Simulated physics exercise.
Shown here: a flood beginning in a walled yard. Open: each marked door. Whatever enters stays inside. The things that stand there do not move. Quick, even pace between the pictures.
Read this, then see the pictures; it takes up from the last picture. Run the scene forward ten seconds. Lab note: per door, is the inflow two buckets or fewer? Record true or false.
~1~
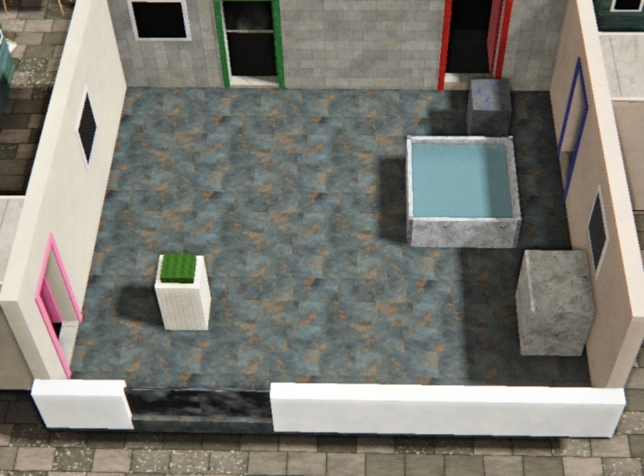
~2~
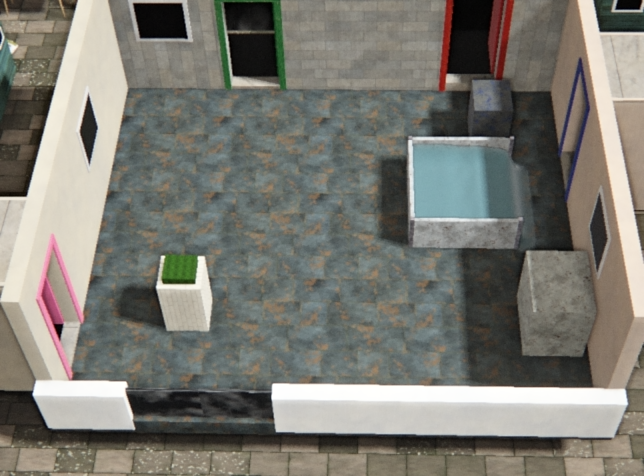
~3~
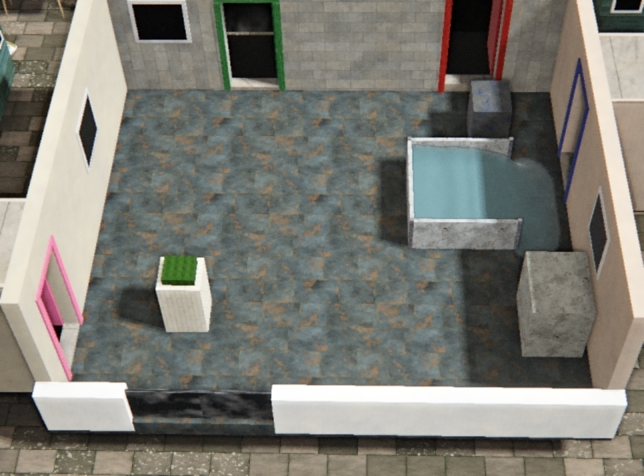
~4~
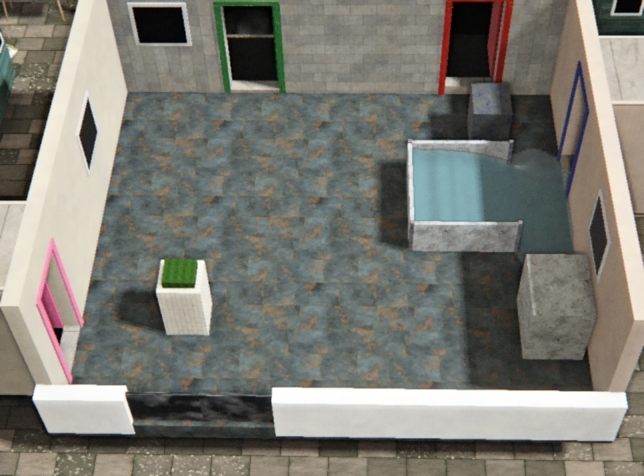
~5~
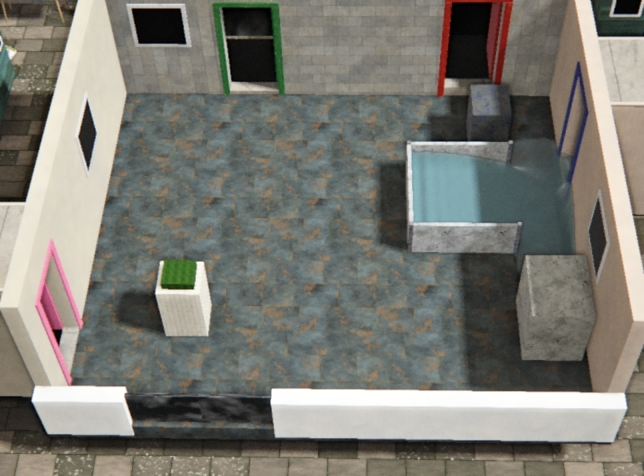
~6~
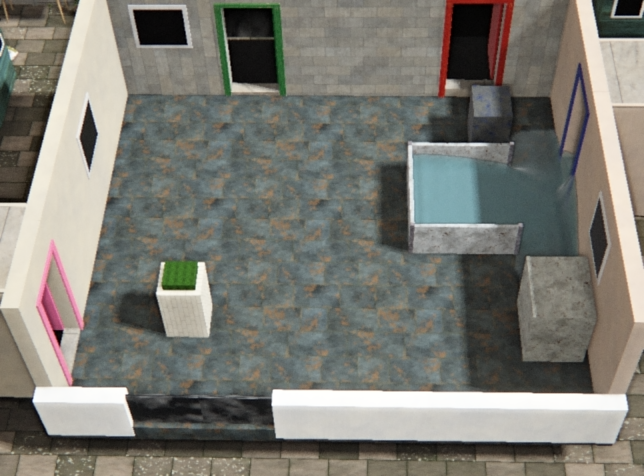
Pink door true; red door true; green door true; blue door false.
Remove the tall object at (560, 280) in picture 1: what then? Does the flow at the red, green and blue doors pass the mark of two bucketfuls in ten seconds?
My reading: The red one holds; the green one stays under; the blue one passes that mark.
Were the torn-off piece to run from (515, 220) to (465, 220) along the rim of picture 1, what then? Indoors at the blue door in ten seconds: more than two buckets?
Well, the blue door comes up short this time.
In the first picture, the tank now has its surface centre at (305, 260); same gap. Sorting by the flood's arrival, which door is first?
The one in blue, I reckon.
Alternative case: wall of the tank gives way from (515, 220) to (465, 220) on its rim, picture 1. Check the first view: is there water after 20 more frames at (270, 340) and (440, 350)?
Soaked and Soaked.
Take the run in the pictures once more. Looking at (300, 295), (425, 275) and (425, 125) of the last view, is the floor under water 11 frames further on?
Result, as listed: Not wetted / wetted / not wetted.
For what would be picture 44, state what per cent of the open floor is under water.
Roughly 80 %.
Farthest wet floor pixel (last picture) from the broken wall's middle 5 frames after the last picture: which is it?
The farthest wet point should be near (588, 398).
A moment on, water covers 10 % of the floor; the pink door not reached, the red door not reached, the green door not reached, the blue door far over two buckets in.
Next, water covers 20 % of the floor; the pink door not reached, the red door wet at the sill, nothing in, the green door not reached, the blue door far over two buckets in.
Then, water covers 45 % of the floor; the pink door not reached, the red door wet at the sill, nothing in, the green door not reached, the blue door far over two buckets in.
Later, water covers 80 % of the floor; the pink door not reached, the red door wet at the sill, nothing in, the green door wet at the sill, nothing in, the blue door far over two buckets in.
In the end, water covers 100 % of the floor; the pink door wet at the sill, nothing in, the red door wet at the sill, nothing in, the green door wet at the sill, nothing in, the blue door far over two buckets in.
